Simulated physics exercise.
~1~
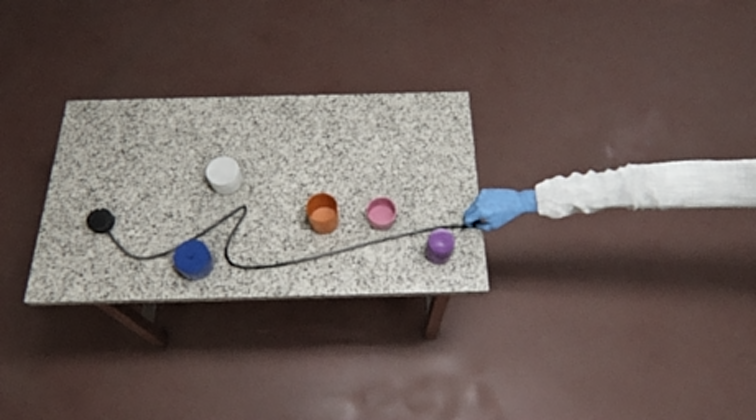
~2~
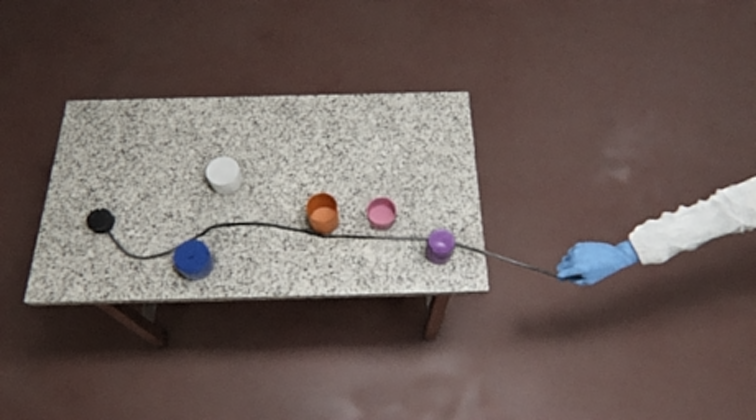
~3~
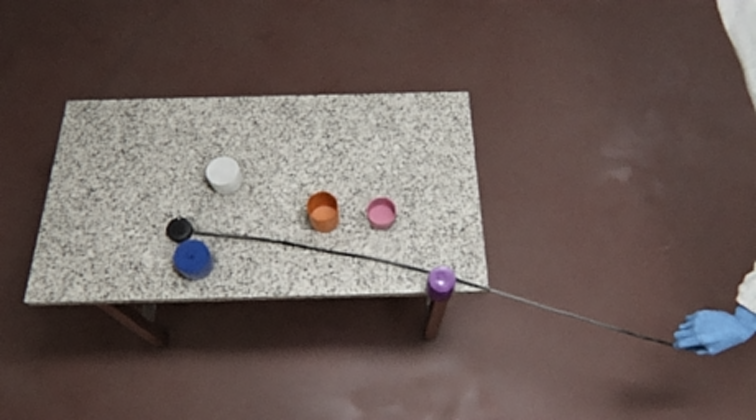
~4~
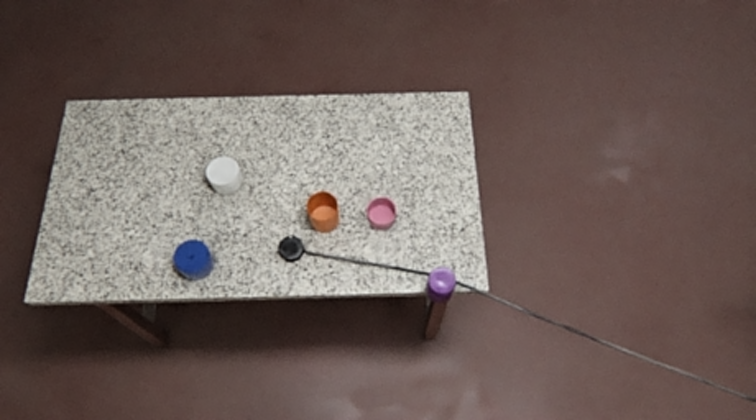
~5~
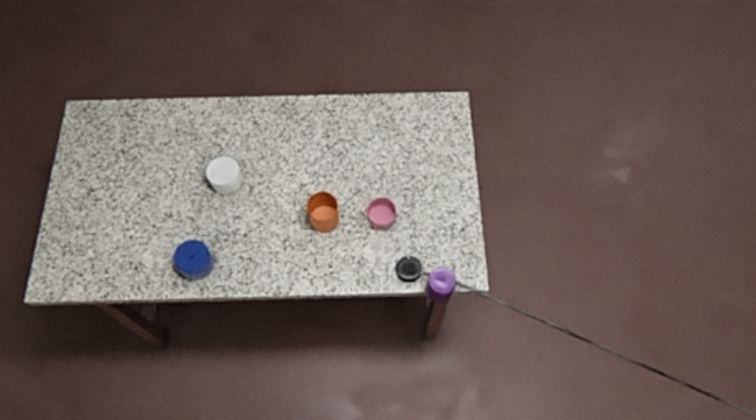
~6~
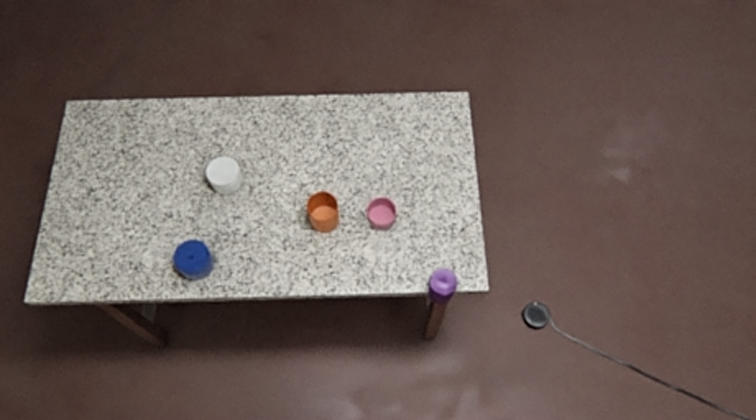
Black disc-shaped base sliding right across a speckled table as a gloved hand pulls its lead, nudging a purple tub edgeward, then leaving the tabletop.
